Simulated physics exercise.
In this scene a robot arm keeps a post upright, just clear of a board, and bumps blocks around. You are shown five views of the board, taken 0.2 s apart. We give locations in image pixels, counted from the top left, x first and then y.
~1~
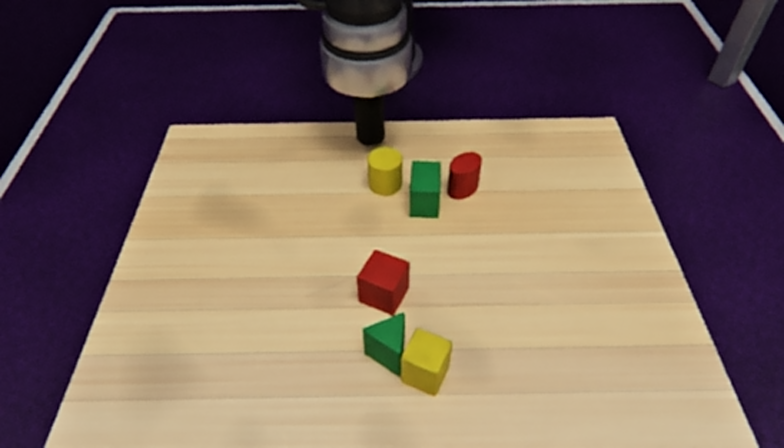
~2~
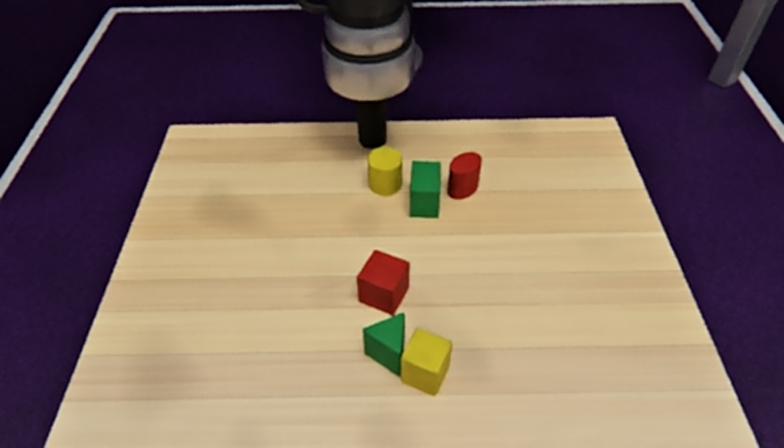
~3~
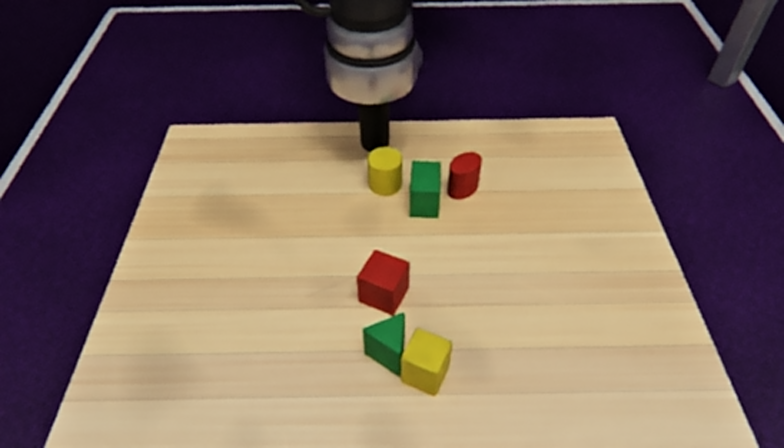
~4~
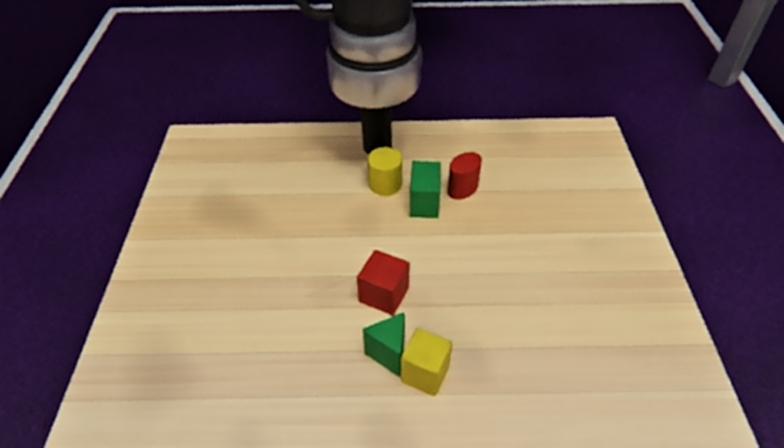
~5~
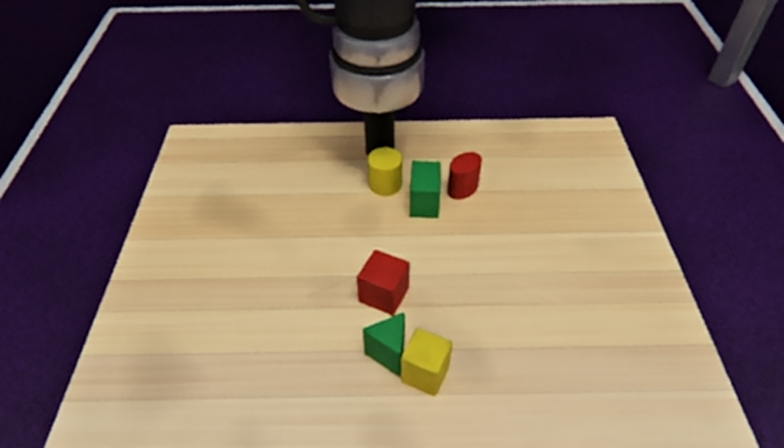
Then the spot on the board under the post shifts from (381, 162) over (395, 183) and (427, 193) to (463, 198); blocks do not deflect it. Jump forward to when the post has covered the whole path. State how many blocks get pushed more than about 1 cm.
Count: Three or more.
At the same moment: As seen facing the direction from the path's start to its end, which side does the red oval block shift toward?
It heads left.
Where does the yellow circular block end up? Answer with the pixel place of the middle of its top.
My estimate: (396, 184).
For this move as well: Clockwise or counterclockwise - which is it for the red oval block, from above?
Anticlockwise.
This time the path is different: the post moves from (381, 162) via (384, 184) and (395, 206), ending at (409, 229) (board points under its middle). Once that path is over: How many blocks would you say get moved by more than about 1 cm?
Once the path ends, one block will have shifted.
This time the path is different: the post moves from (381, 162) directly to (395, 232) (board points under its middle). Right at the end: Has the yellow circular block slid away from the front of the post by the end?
I'd say no.
What follows on the original path. One third of the way, post (395, 172); yellow circular block (392, 179).
Two thirds of the way, post (428, 183); yellow circular block (396, 184); green rectangle (447, 185), turned 45° clockwise; red oval block (474, 164), turned 35° anticlockwise.
At the end, post (464, 188); yellow circular block (396, 184); green rectangle (464, 193), turned 100° clockwise; red oval block (491, 163), turned 70° anticlockwise.
